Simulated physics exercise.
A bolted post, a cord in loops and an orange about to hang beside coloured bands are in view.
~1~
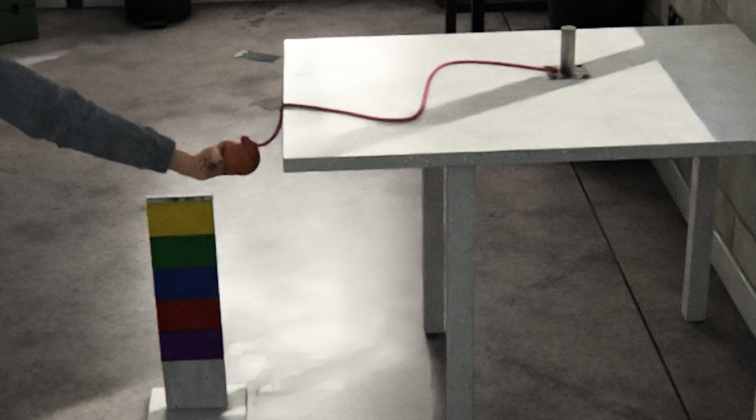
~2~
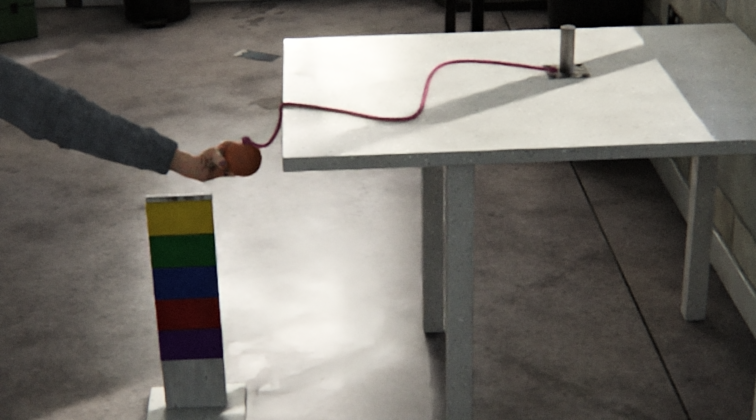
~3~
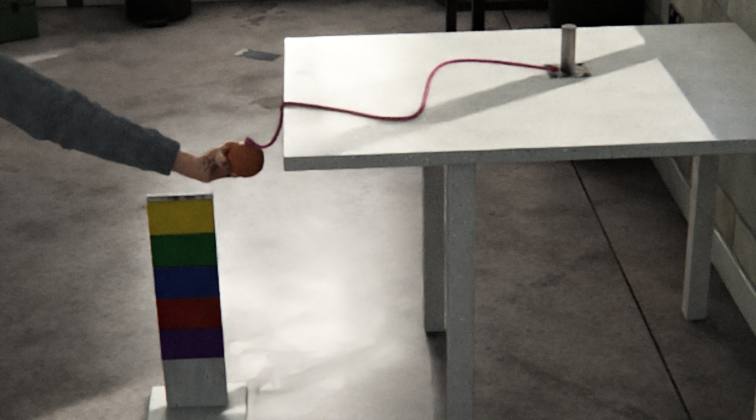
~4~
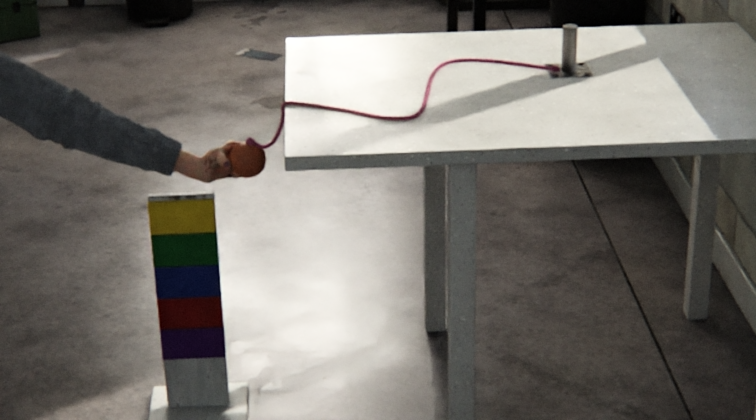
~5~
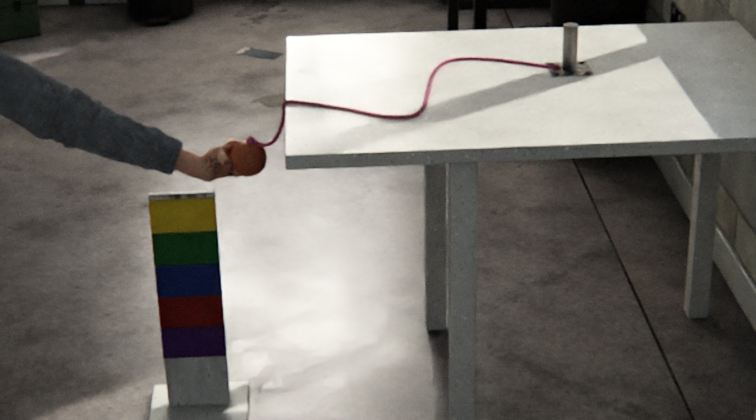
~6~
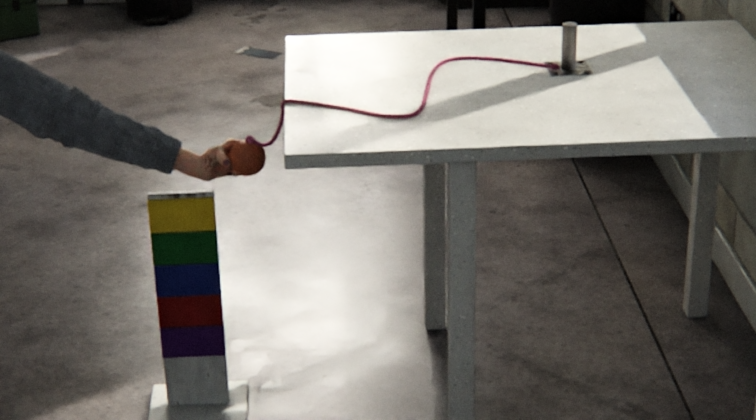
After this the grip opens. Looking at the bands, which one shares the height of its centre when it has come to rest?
The red one shares that height.
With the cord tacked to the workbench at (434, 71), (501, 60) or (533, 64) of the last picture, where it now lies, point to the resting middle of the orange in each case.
Going try by try, I'd put it close to (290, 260), then (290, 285), and finally (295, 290).
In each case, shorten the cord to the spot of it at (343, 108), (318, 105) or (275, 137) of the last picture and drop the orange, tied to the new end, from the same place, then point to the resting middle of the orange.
In turn, (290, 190) for the first, (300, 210) for the second and (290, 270) for the third.
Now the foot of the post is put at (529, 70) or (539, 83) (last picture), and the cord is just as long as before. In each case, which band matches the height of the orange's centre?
Answer, in order: Purple, purple.
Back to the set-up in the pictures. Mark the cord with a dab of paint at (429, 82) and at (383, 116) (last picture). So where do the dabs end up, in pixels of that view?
End: (375, 80) and then (286, 121).
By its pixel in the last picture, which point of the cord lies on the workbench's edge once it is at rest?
Go for the one at (413, 115).
Soon after, orange near (264, 302); level with red.
After that, orange near (320, 284); level with red.
And then, orange near (284, 297); level with red.
In the end, orange near (297, 290); level with red. The cord holds its middle at red.
